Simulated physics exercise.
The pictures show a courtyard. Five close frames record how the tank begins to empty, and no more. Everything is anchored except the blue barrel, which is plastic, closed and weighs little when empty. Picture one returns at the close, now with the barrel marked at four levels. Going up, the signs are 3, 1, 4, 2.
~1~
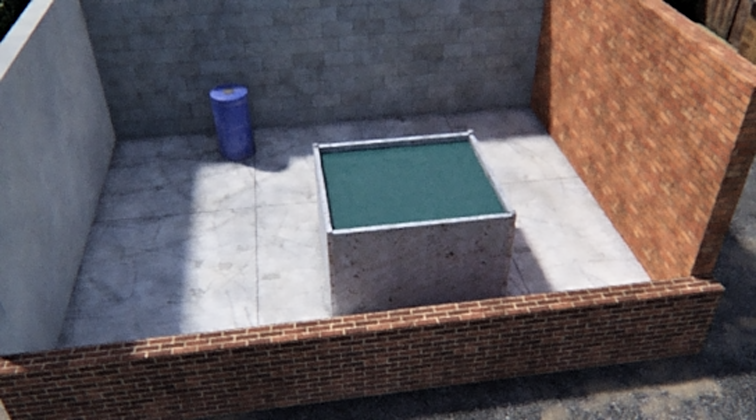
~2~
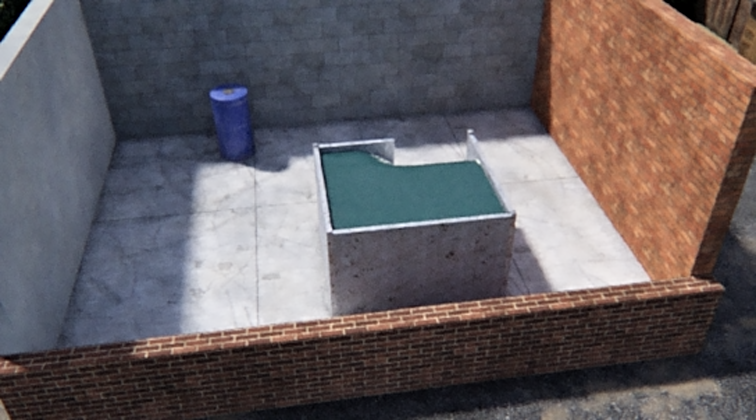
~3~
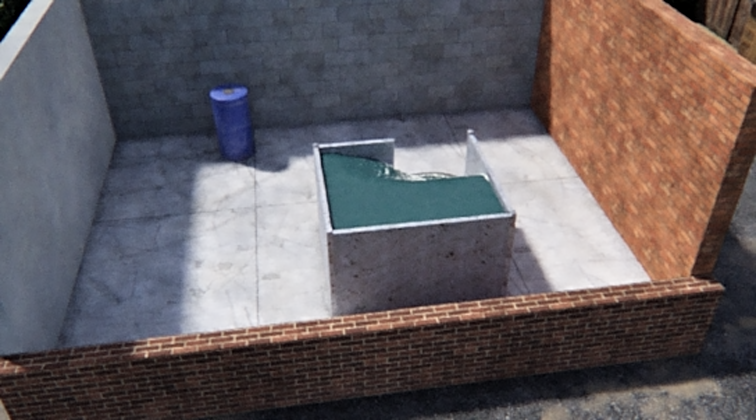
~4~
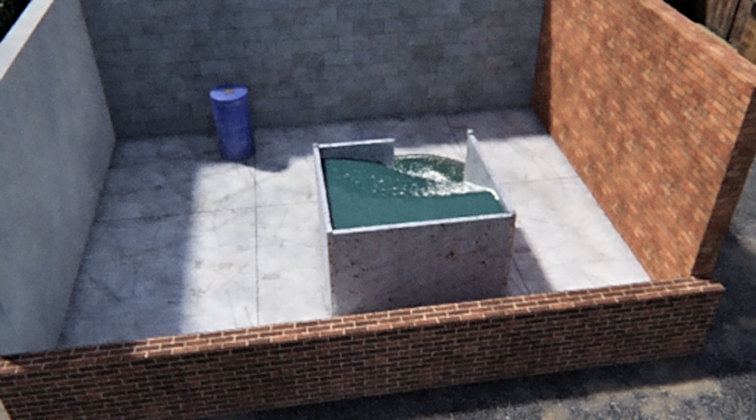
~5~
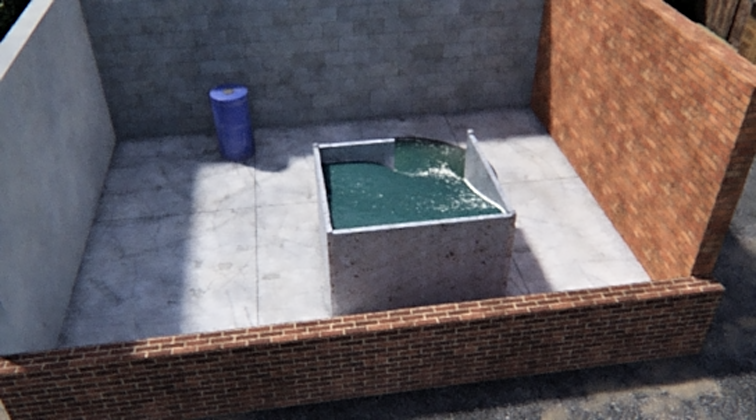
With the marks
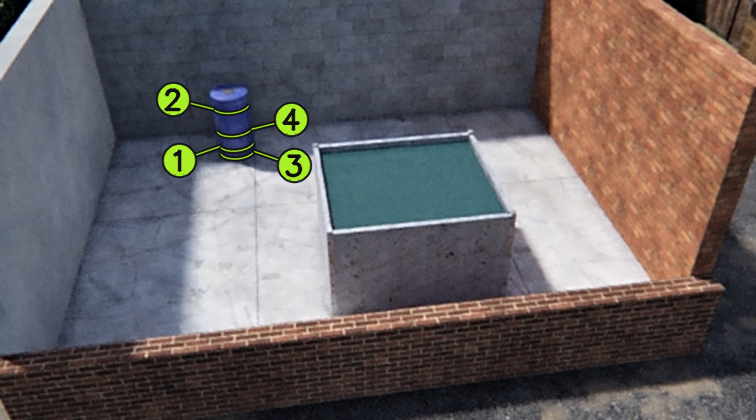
Green water pours out through a gap in the back wall of a square tank.
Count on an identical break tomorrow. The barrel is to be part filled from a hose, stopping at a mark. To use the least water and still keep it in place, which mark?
Go for 4.
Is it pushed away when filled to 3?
Yes, it does.
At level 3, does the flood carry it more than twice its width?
Yes, clearly.
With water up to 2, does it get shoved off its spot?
No, that is safe.
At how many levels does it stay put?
Two of them.
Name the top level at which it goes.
Here it is level 1.
On the marked copy, 1 at (236, 151); 2 at (230, 113); 3 at (237, 158); 4 at (234, 136); from the bottom up 3, 1, 4, 2.
With 1, it is pushed about its own width away.
With 2, it does not move.
With 3, it is pushed about 7 times its own width away.
With 4, it does not move.
